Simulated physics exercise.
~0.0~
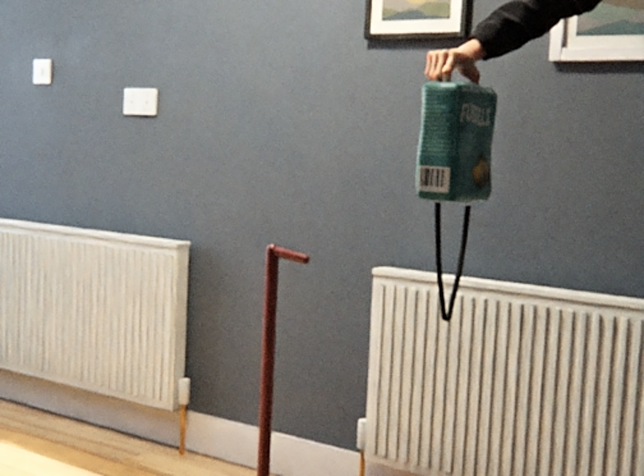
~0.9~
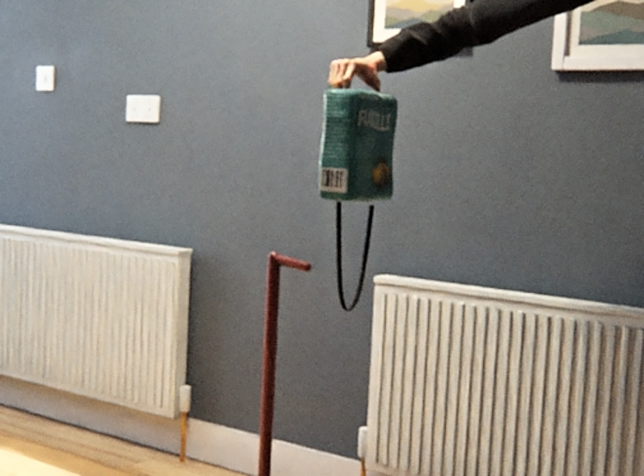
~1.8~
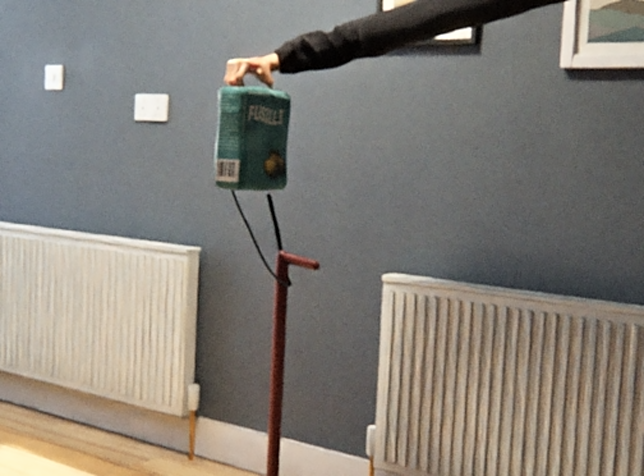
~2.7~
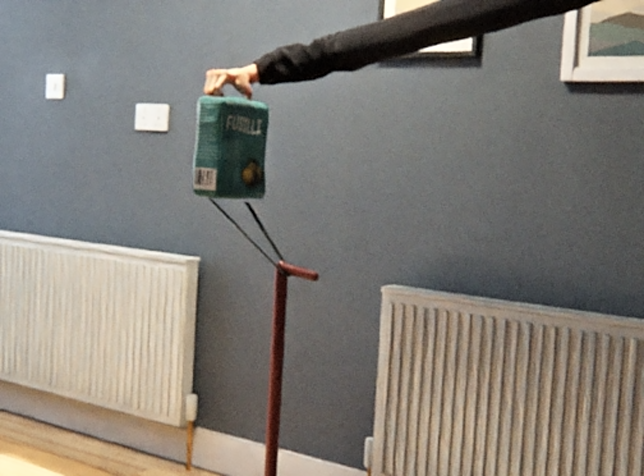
A hand at the end of a dark-sleeved arm reaches in from the upper right, holding a turquoise sack upright by its top, in a room with a blue-grey wall seen from a slightly swaying viewpoint. A dark loop of ribbon dangles beneath the sack. A dark red post with a short hook stands between two white radiators, below framed artwork at the upper right. The hand carries the sack left, over the post and past it. The trailing loop catches at the hook and pulls tight, slanting back to the post as the hand stops, still gripping the sack.
